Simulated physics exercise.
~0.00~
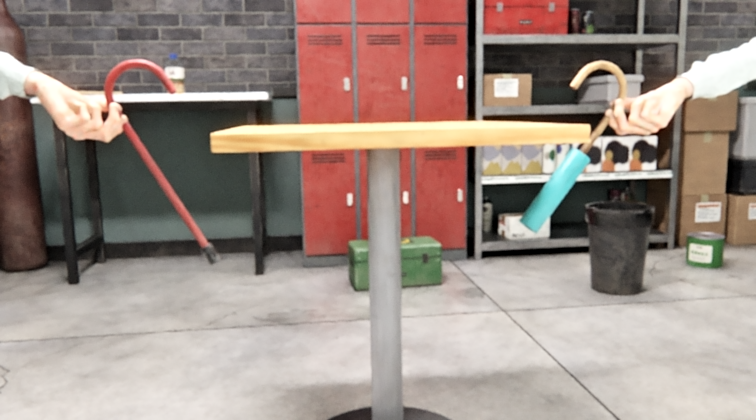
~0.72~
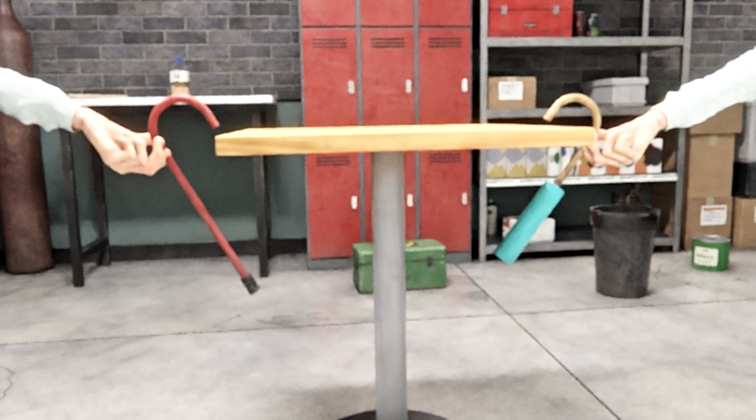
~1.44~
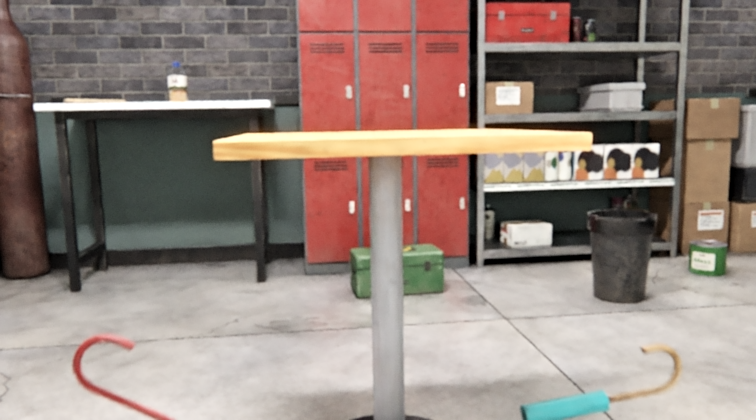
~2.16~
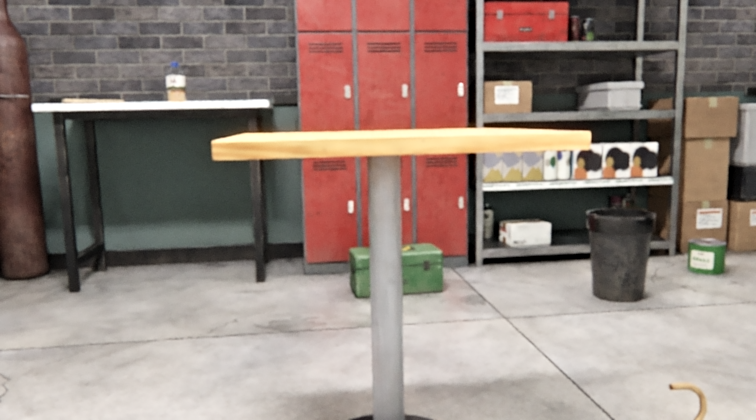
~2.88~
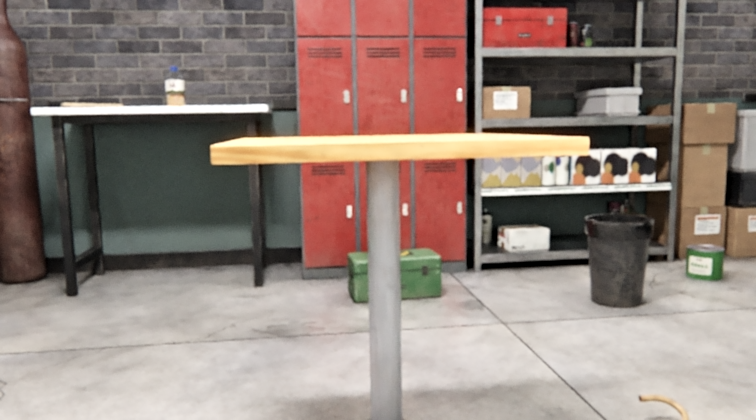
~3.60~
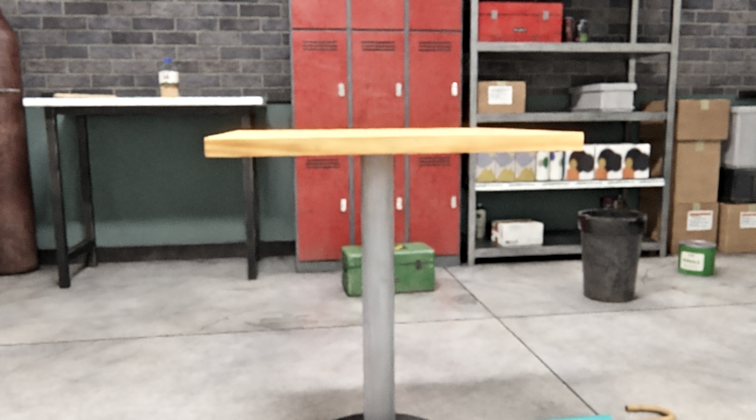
In a workshop with red lockers, metal shelves and a green toolbox on the floor, a small wooden table stands on a single grey post. A hand on each side holds a hooked object near the tabletop, a red cane at the left and a turquoise umbrella with a curved tan handle at the right. Both hands move inward, bringing the hooks close to the table's ends. Then the hands are gone, and the cane and umbrella drop past the edges, tilting as they fall. The cane disappears from view, while the umbrella ends low at the right, barely showing, beside the unmoved table.
